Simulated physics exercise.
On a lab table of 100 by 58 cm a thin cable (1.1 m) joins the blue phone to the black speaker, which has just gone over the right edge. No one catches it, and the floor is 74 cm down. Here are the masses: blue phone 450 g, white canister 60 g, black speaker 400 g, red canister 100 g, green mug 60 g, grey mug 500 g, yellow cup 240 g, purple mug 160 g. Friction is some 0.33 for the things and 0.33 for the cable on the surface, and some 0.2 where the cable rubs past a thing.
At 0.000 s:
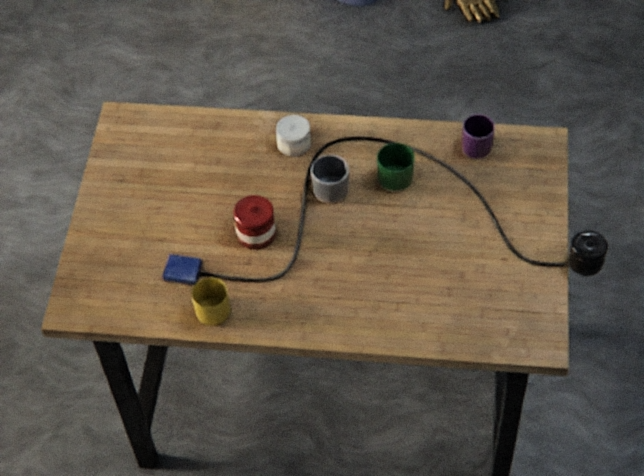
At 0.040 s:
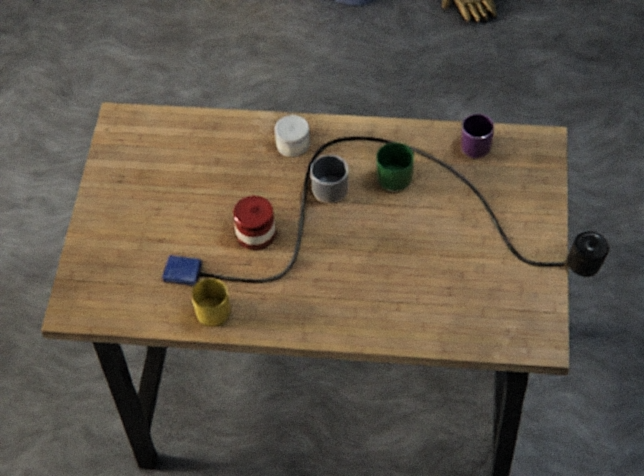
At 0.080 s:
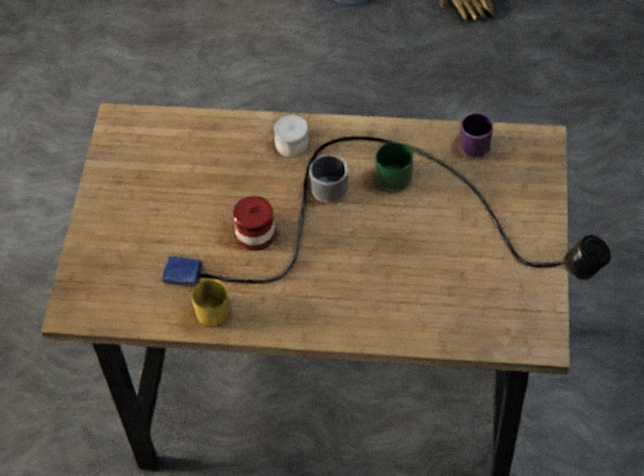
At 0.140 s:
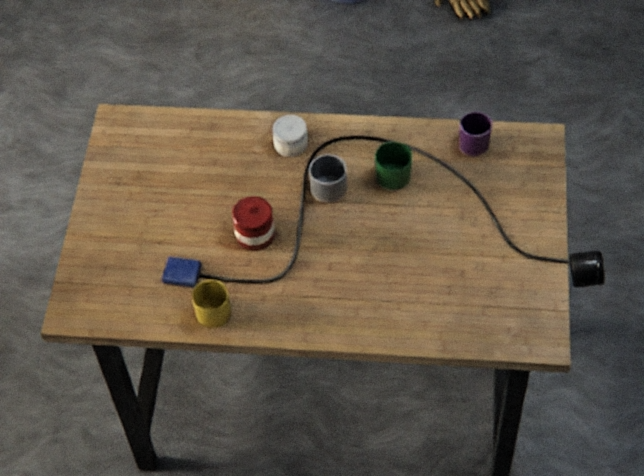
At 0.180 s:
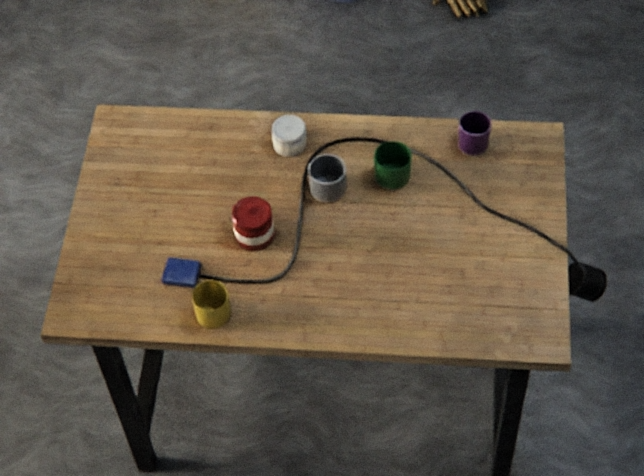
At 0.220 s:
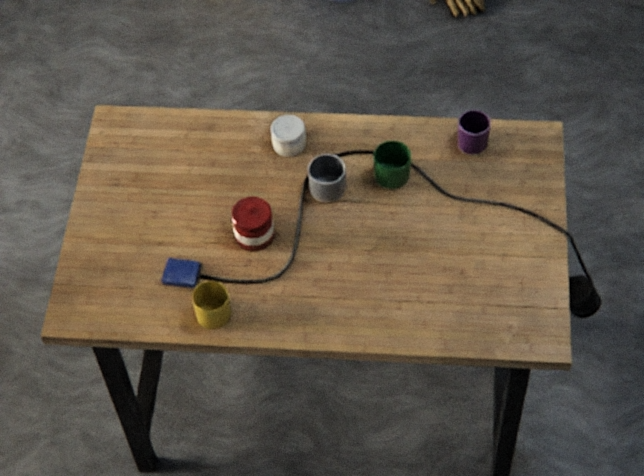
To begin with, a black speaker sits at the right edge of a wooden table, joined by a curving cable to a blue phone among mugs and canisters. The speaker tips over and drops below the edge, drawing the cable's right side straighter while the phone stays put.
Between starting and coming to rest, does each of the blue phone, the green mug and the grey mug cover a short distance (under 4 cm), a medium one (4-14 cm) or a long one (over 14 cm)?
The blue phone ends up well away from its start; the green mug ends up well away from its start; the grey mug ends up a modest distance from its start.
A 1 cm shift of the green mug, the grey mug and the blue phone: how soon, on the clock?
Clock readings - green mug 0.28 s, grey mug 0.36 s, blue phone 0.36 s.
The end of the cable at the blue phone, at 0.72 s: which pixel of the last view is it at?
Around (282, 234).
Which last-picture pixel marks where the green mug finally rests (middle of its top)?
(382, 301).
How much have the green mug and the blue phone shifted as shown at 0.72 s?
Green mug roughly 35 cm, blue phone roughly 20 cm.
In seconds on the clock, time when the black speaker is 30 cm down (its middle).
The clock reads 0.30 s at that moment.
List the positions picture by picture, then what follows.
The first frame shows blue phone (182, 267); green mug (396, 157); grey mug (330, 169); cable runs through (513, 250) (455, 172) (359, 138) (304, 200) (265, 280).
The second frame shows black speaker (590, 245); cable runs through (512, 249) (358, 138) (265, 280).
The third frame shows black speaker (588, 257); cable runs through (512, 249) (357, 138) (265, 281).
The fourth frame shows black speaker (587, 269); cable runs through (513, 247) (355, 137) (265, 281).
The fifth frame shows black speaker (585, 282); cable runs through (540, 234) (358, 139) (264, 281).
The sixth frame shows blue phone (181, 271); green mug (392, 155); grey mug (327, 168); cable runs through (570, 238) (467, 200) (302, 198) (265, 280).
After 0.5 s, the cable's tail end at (218, 241); green mug 21 cm off its start, blue phone 7 cm off its start, grey mug 6 cm off its start.
After 0.7 s, the cable's tail end at (282, 234); green mug 34 cm off its start, blue phone 19 cm off its start, grey mug 10 cm off its start.
After 1.0 s, the cable's tail end at (331, 202); green mug 35 cm off its start at (383, 301), blue phone 30 cm off its start at (317, 207), grey mug 10 cm off its start at (349, 204).
After 1.2 s, the cable's tail end at (338, 196); green mug 35 cm off its start, blue phone 32 cm off its start, grey mug 10 cm off its start.
After 2.4 s, the cable's tail end at (338, 196); green mug 35 cm off its start at (382, 301), blue phone 32 cm off its start at (325, 203), grey mug 10 cm off its start at (349, 204), black speaker over the edge.
